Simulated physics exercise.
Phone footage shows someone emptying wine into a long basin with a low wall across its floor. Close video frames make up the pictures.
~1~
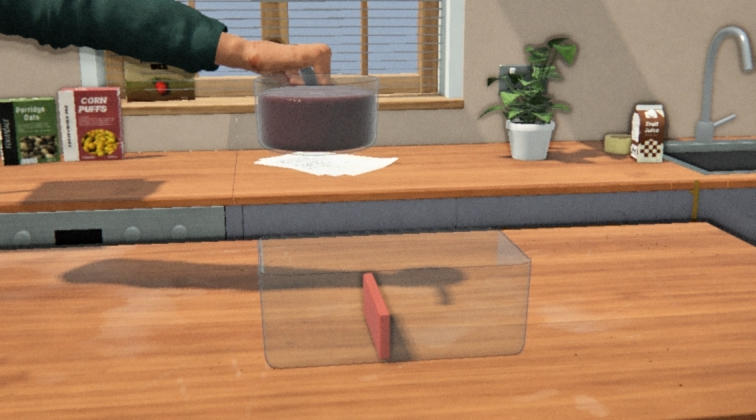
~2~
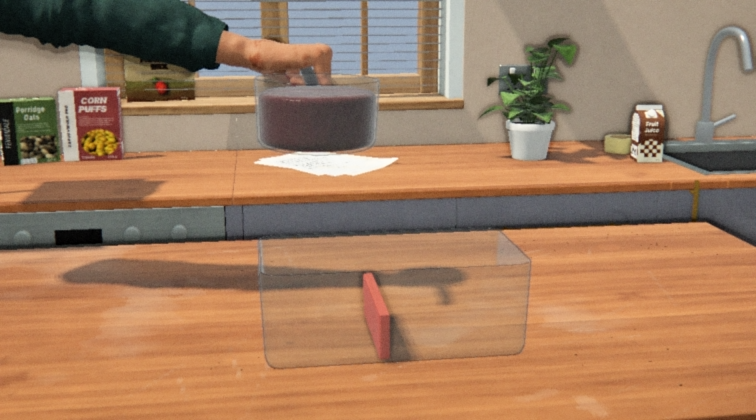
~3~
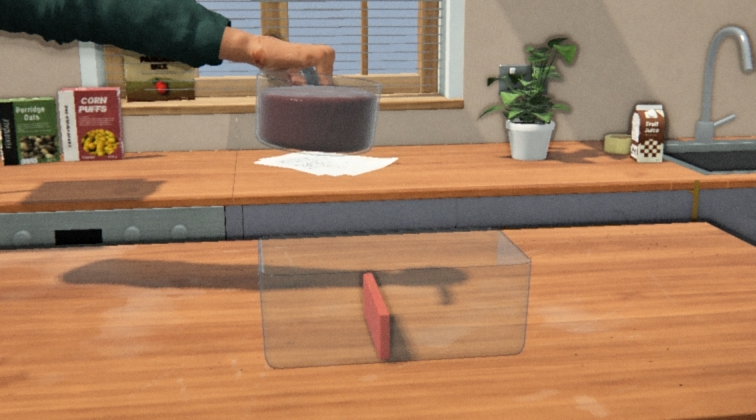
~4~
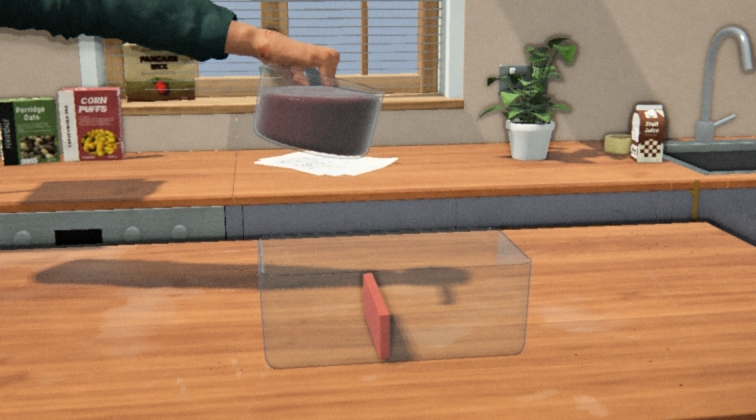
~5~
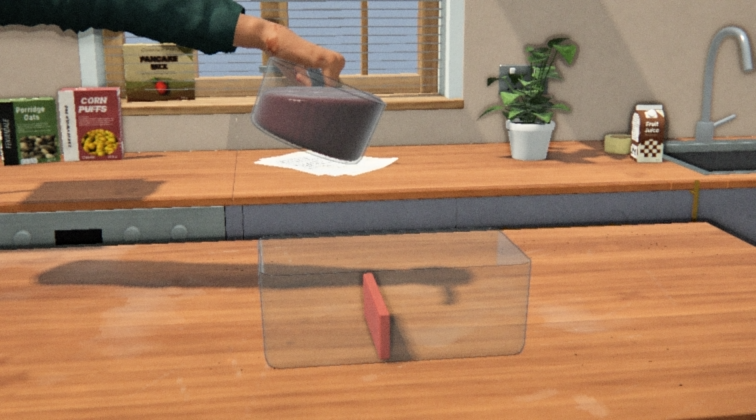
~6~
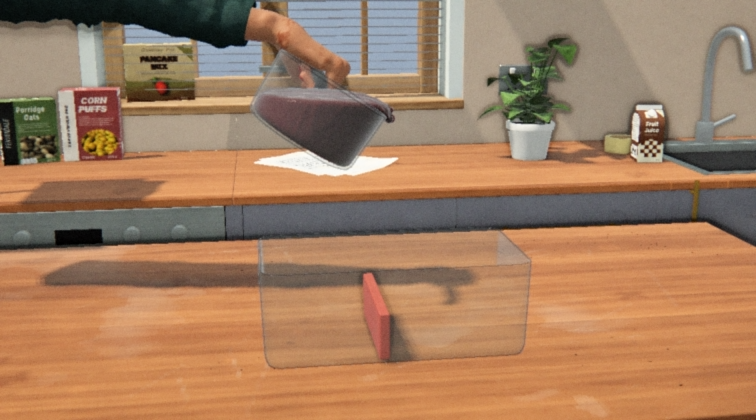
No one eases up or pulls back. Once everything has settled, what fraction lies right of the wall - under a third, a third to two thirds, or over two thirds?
The share right of the wall is the greater part, past two thirds.
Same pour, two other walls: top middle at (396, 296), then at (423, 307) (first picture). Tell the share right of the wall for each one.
My guess is some 75 percent the first time and some 45 percent the second.
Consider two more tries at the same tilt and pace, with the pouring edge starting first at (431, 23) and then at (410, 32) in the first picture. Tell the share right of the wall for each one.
Roughly 75 per cent, and 85 per cent.
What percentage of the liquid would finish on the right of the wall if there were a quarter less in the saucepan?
Near 90 parts in a hundred.
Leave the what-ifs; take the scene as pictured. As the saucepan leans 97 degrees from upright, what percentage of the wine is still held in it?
Some 25 per cent has not yet come out.
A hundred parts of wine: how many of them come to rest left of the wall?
Share approx. 5 %.
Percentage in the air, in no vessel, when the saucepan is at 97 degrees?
45 %.
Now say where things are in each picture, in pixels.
In the first picture, it leans 0°; its right rim is at (377, 80); the wine meets the walls at (257, 94) and (374, 91); the long basin's rim runs from (259, 257) to (514, 246); the wall's top is at (376, 294).
In the second picture, it leans 1°; its right rim is at (378, 81); the wine meets the walls at (258, 93) and (375, 92).
In the third picture, it leans 6°; its right rim is at (380, 86); the wine meets the walls at (259, 92) and (376, 94).
In the fourth picture, it leans 13°; its right rim is at (382, 94); the wine meets the walls at (259, 93) and (379, 95).
In the fifth picture, it leans 22°; its right rim is at (384, 105); the wine meets the walls at (259, 94) and (383, 97).
In the sixth picture, it leans 33°; its right rim is at (384, 117); the wine meets the walls at (255, 96) and (384, 109); 4 per cent is over the edge.
A moment on, the saucepan is tipped on its side and 26 per cent is still to pour, 0 is left of the wall and 28 right of it.
Next, the saucepan is tipped right over and 4 per cent is still to pour, 4 is left of the wall and 82 right of it.
Then the saucepan is tipped right over and 0 per cent is still to pour, 6 is left of the wall and 91 right of it.
Later the saucepan is tipped right over and 0 per cent is still to pour, 6 is left of the wall and 91 right of it.
In the end 6 per cent lies left of the wall, 91 right of it and 3 outside.
